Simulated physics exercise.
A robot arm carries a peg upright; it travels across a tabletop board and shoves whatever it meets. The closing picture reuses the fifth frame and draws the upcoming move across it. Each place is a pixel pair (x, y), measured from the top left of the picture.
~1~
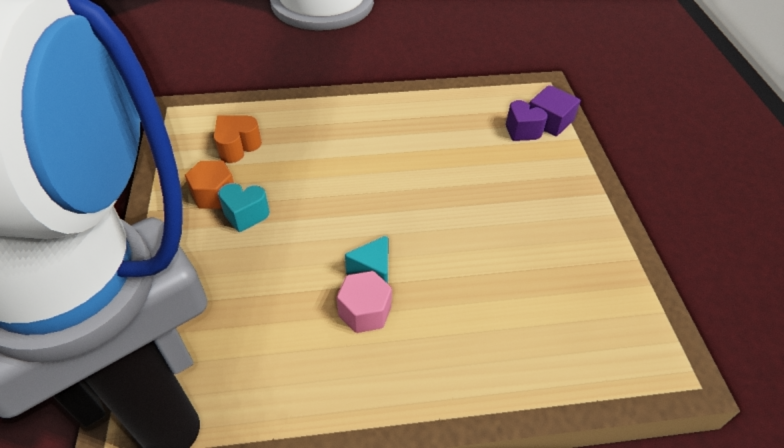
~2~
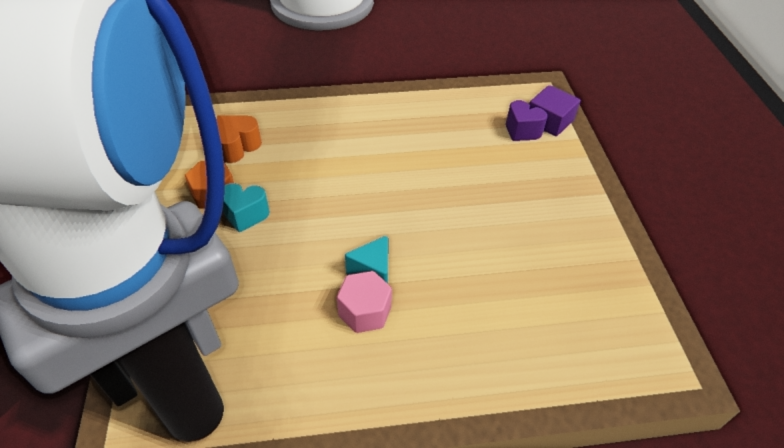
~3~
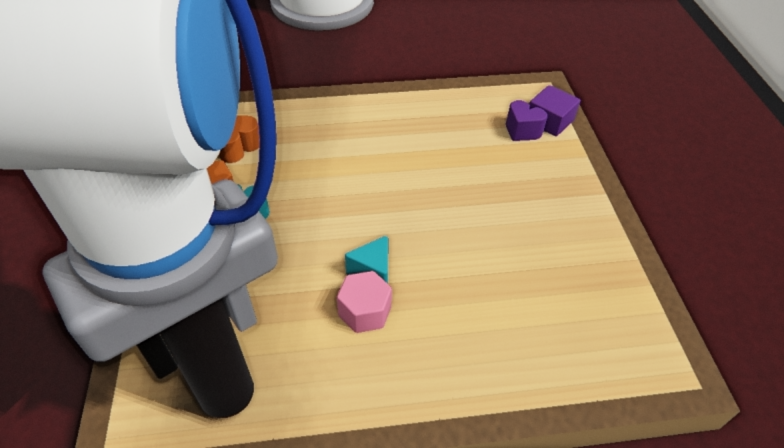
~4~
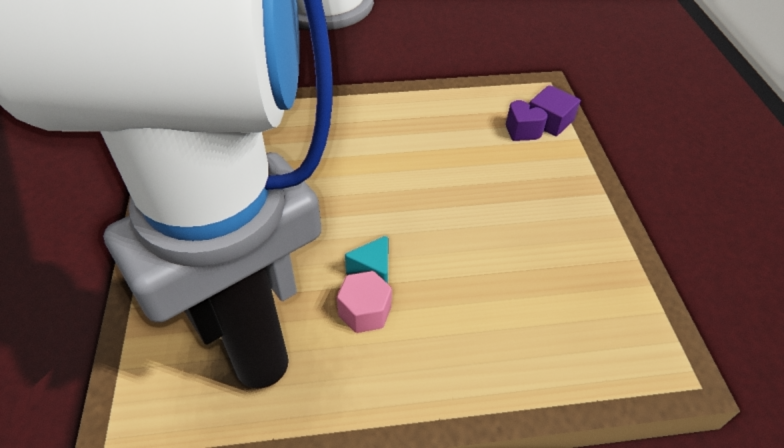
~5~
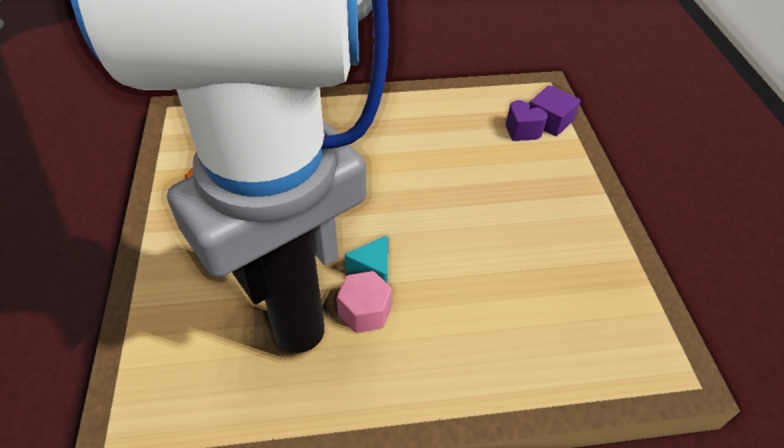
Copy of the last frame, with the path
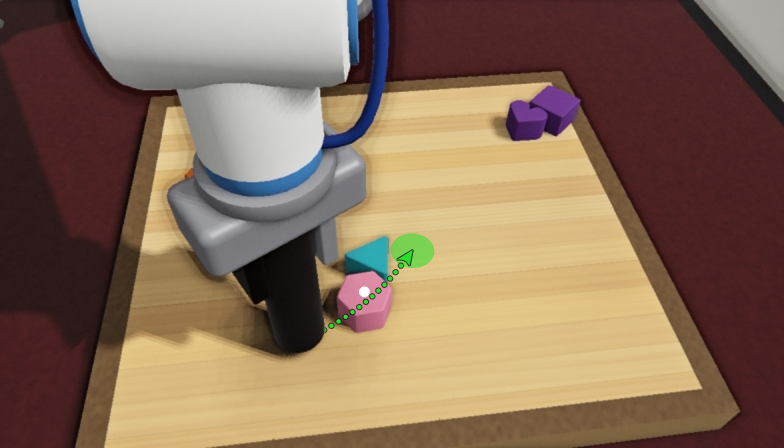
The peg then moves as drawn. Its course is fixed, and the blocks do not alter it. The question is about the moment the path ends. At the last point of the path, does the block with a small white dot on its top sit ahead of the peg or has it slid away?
Gone from the front.
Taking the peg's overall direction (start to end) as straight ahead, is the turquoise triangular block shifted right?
In short: No.
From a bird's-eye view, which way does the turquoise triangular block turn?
It goes round opposite to clock hands.
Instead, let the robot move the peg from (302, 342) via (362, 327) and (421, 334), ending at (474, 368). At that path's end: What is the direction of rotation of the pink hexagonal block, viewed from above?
The answer is counter-clockwise.
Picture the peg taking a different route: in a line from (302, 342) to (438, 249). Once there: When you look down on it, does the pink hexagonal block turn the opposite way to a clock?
I expect not.
The line goes from (302, 342) through (368, 300) to (413, 250); the dot is on the pink hexagonal block.
What follows on the original path. One third of the way, peg (348, 303); pink hexagonal block (394, 280), turned 15° clockwise; turquoise triangular block (382, 247), turned 40° anticlockwise.
Two thirds of the way, peg (386, 271); pink hexagonal block (435, 261), turned 50° clockwise; turquoise triangular block (389, 233), turned 35° anticlockwise.
At the end, peg (413, 238); pink hexagonal block (459, 248), turned 105° clockwise; turquoise triangular block (403, 203), turned 60° anticlockwise.
